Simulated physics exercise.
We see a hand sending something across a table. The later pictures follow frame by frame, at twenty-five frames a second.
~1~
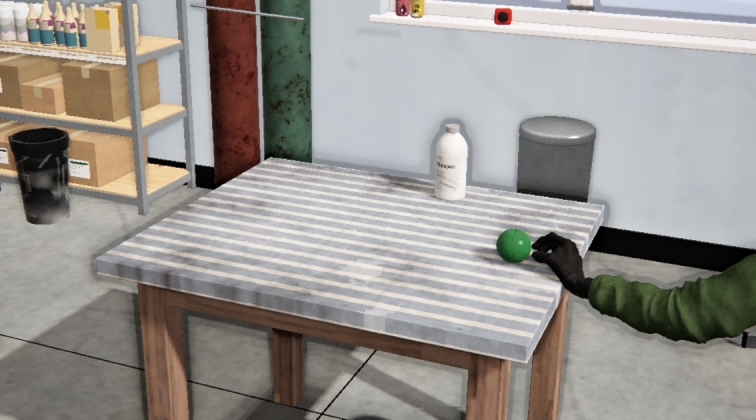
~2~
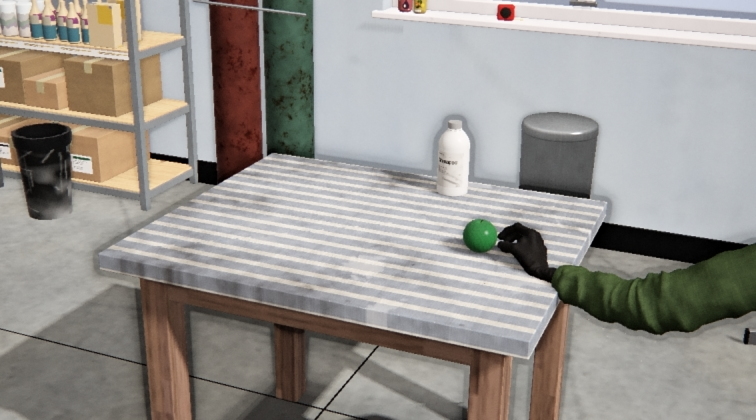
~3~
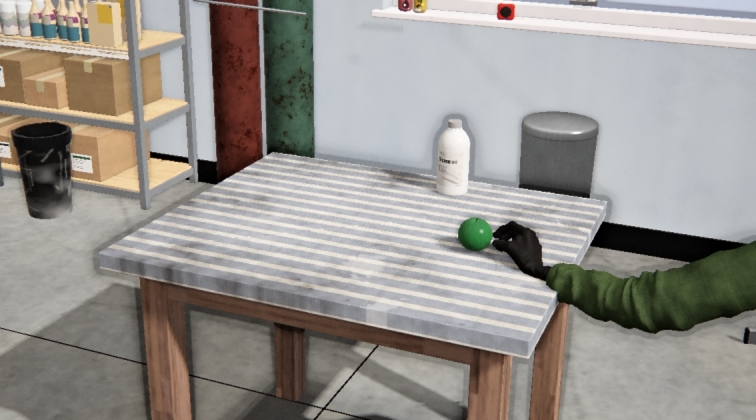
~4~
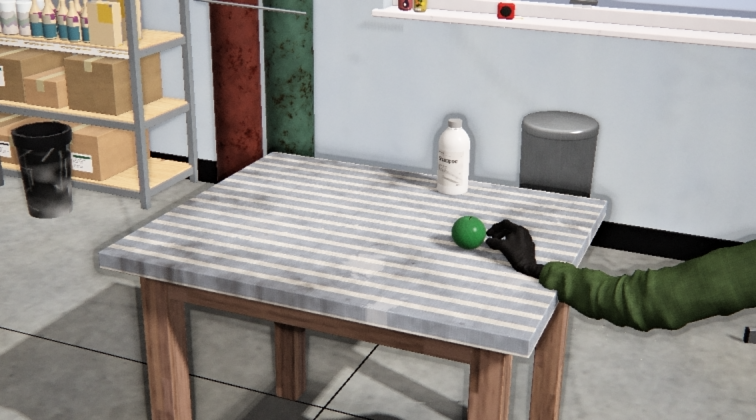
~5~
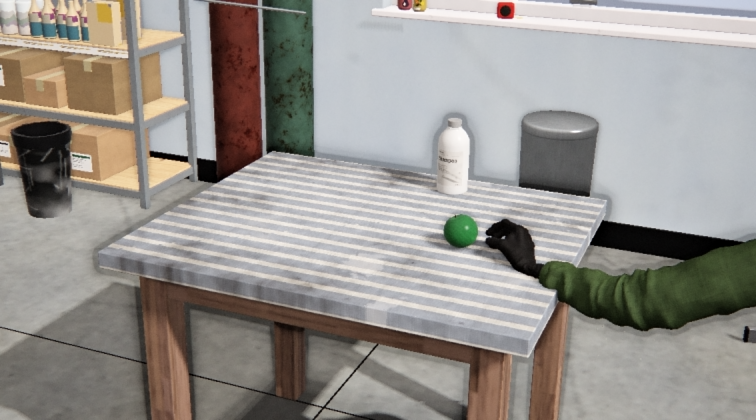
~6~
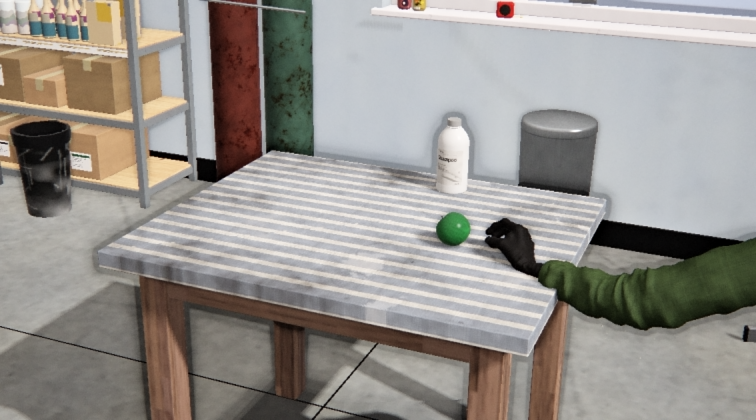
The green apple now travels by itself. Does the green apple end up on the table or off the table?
The green apple is still on the table.
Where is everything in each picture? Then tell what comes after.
In the first frame, under the hand; green apple (514, 246).
In the second frame, under the hand; green apple (480, 236).
In the third frame, under the hand; green apple (475, 235).
In the fourth frame, green apple (469, 233).
In the fifth frame, green apple (461, 231) moved a little.
In the sixth frame, green apple (453, 229) moved a little.
Then, 0.30 s later than the last frame, green apple moved well along near (406, 221).
Then, 0.70 s later than the last frame, green apple moved well along near (361, 214).
When it is over, moved from the start, green apple. End places, in pixels of the last picture, green apple near (330, 209).
